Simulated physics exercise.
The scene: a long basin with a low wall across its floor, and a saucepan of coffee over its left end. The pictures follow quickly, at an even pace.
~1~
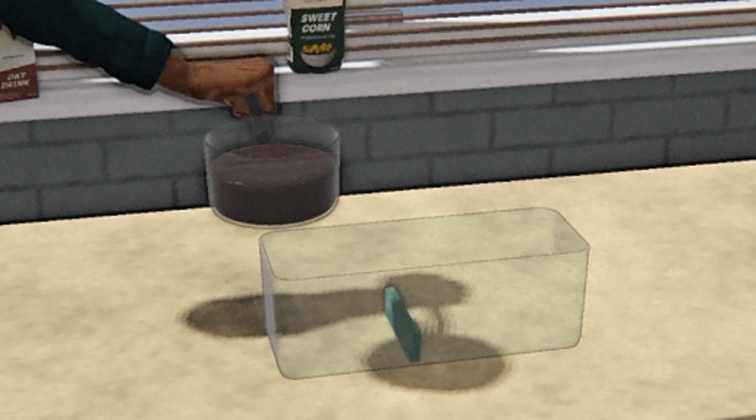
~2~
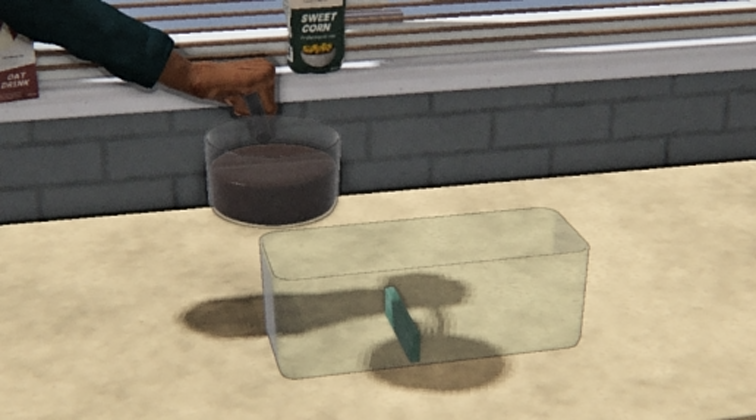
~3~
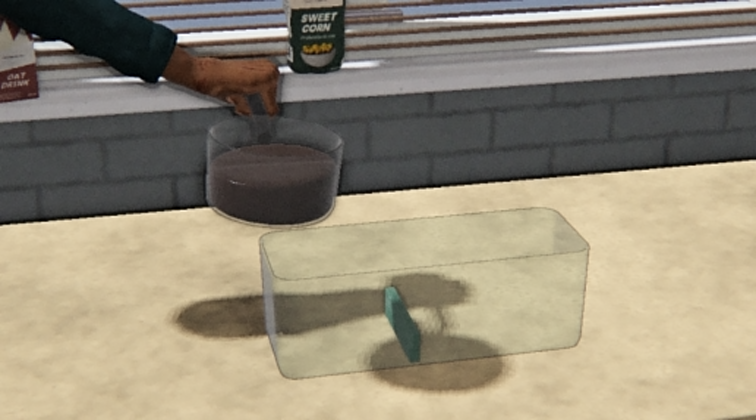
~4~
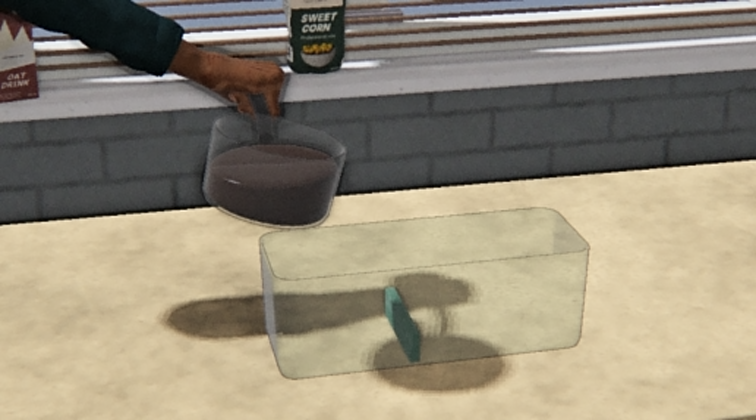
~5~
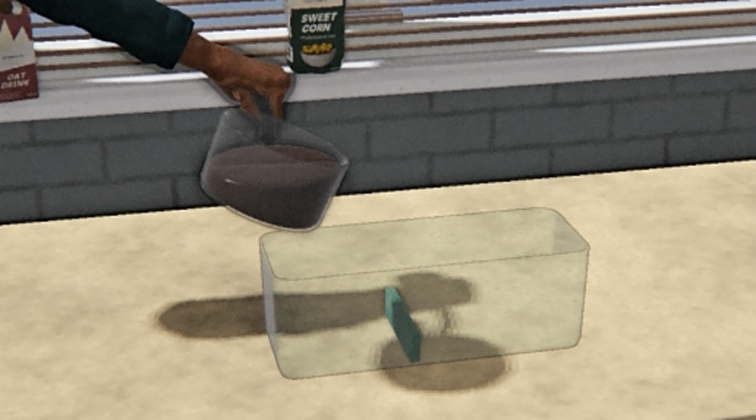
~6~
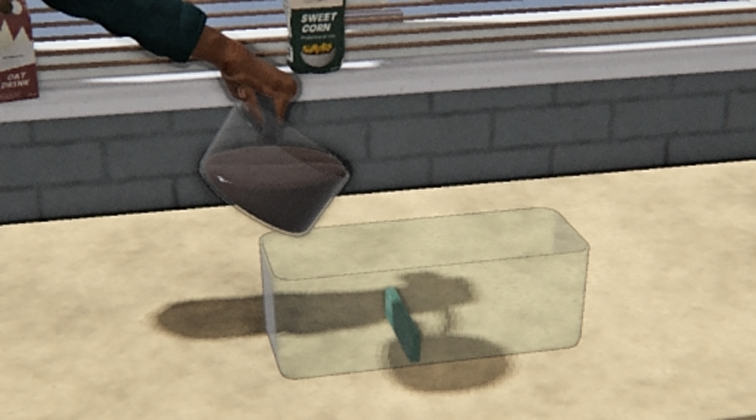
On a pale countertop before a grey brick wall, a dark-sleeved hand holds a clear pan of dark brown liquid above the left end of a long, clear basin with a low green wall inside. The hand gradually tilts the pan rightward, slowly at first, then more steeply.
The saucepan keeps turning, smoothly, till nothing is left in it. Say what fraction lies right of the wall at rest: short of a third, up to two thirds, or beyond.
In the end not even a third is right of the wall.
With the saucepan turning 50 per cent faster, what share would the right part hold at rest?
Roughly 15 in a hundred.
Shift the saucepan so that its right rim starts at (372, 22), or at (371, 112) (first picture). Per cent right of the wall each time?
Near 90 % and 75 %.
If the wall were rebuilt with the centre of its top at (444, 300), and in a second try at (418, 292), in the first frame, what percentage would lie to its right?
The first gives 10 %, the second 0 %.
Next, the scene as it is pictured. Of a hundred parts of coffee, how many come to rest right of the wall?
Some 20 per cent.
A moment on, the saucepan is tipped on its side and 44 per cent is still to pour, 24 is left of the wall and 4 right of it.
Next, the saucepan is tipped on its side and 14 per cent is still to pour, 65 is left of the wall and 15 right of it.
Then the saucepan is tipped on its side and 4 per cent is still to pour, 78 is left of the wall and 16 right of it.
Later the saucepan is tipped on its side and 1 per cent is still to pour, 80 is left of the wall and 18 right of it.
Finally, 81 per cent lies left of the wall, 18 right of it and 1 outside.
